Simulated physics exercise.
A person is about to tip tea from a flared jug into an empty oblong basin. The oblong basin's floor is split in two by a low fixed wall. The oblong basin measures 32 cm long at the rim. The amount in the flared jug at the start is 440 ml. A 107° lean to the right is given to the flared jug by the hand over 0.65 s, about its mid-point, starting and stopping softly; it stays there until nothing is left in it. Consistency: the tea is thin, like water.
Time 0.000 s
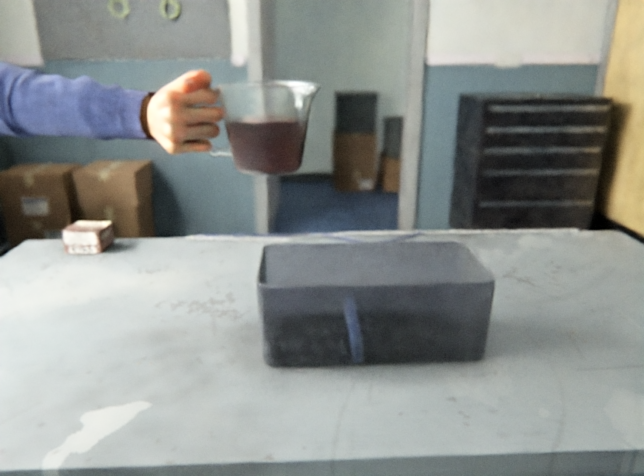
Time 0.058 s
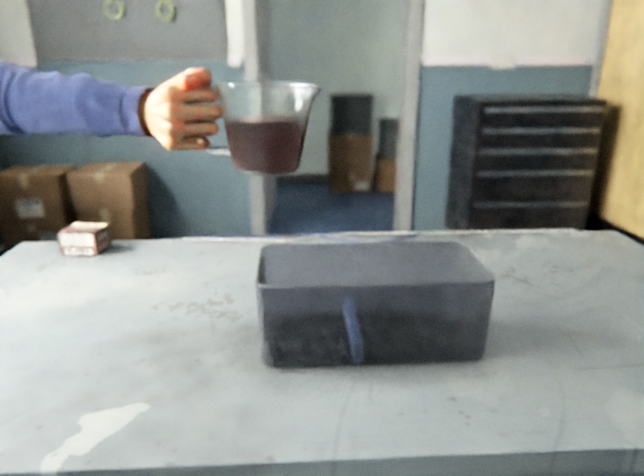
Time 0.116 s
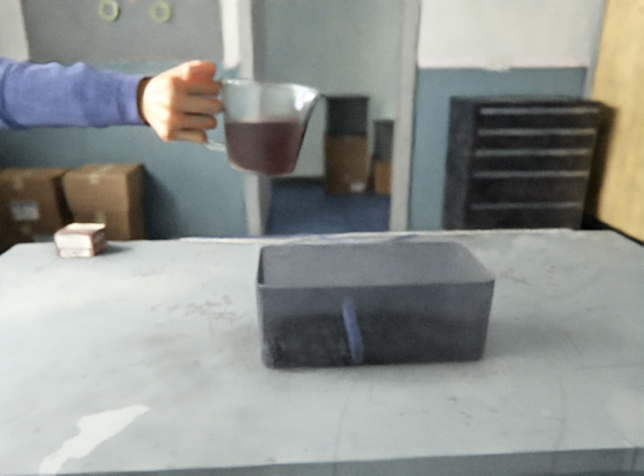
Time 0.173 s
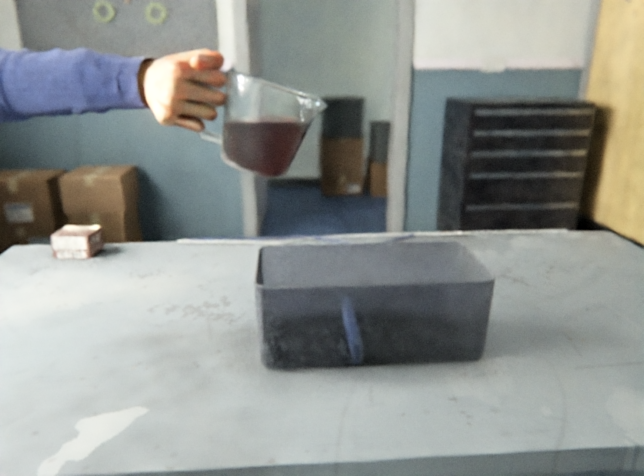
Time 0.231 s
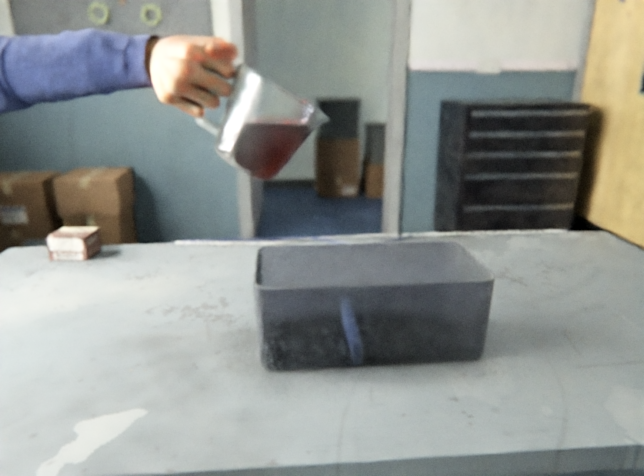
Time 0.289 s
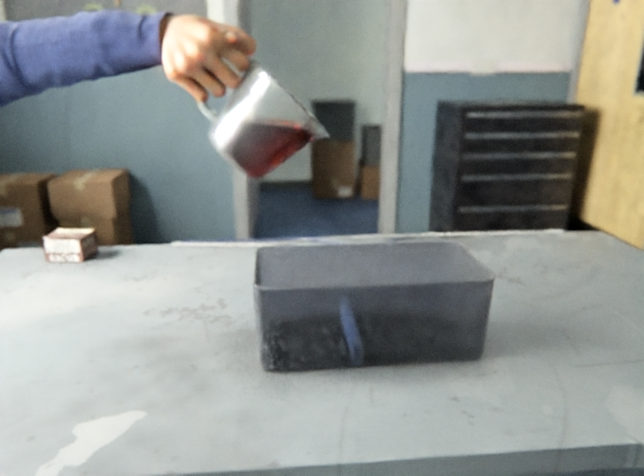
The video shows a hand holding a flared glass jug of dark reddish liquid above an oblong basin on a gray table; the hand gradually tilts the jug steeply to the right while the basin stays still.
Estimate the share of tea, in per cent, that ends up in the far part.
About 79 per cent.
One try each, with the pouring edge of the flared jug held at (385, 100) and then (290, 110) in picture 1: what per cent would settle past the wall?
First 80, then 15 per cent.
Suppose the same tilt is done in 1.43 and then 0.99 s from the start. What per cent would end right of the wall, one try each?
85 and 80 %.
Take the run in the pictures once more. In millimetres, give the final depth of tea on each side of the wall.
Final reading - left some 4 mm, right some 14 mm.
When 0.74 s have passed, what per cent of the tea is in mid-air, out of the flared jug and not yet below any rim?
Roughly 14 %.
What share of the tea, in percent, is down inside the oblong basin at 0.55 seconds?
I reckon close to 12 percent of it.
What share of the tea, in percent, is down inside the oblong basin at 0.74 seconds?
That comes to about 80 percent.
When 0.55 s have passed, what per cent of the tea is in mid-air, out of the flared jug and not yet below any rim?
Close to 44 in a hundred.
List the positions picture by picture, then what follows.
In the first picture, tilt 0°; pouring edge (321, 86); surface from (228, 120) to (306, 119); the oblong basin's rim runs from (260, 264) to (480, 260); the wall's top is at (353, 317).
In the second picture, tilt 2°; pouring edge (322, 87); surface from (227, 120) to (305, 119).
In the third picture, tilt 8°; pouring edge (325, 94); surface from (227, 120) to (305, 120).
In the fourth picture, tilt 18°; pouring edge (329, 104); surface from (226, 121) to (308, 121).
In the fifth picture, tilt 30°; pouring edge (331, 119); surface from (223, 123) to (311, 123).
In the sixth picture, tilt 44°; pouring edge (330, 136); surface from (217, 123) to (319, 129).
By 0.55 s the tilt is 101° and 45 per cent is still to pour, 0 is left of the wall and 11 right of it.
By 0.74 s the tilt is 107° and 5 per cent is still to pour, 14 is left of the wall and 67 right of it.
By 0.94 s the tilt is 107° and 0 per cent is still to pour, 17 is left of the wall and 79 right of it.
By 1.15 s the tilt is 107° and 0 per cent is still to pour, 20 is left of the wall and 79 right of it.
At rest 20 per cent lies left of the wall, 79 right of it and 1 outside.
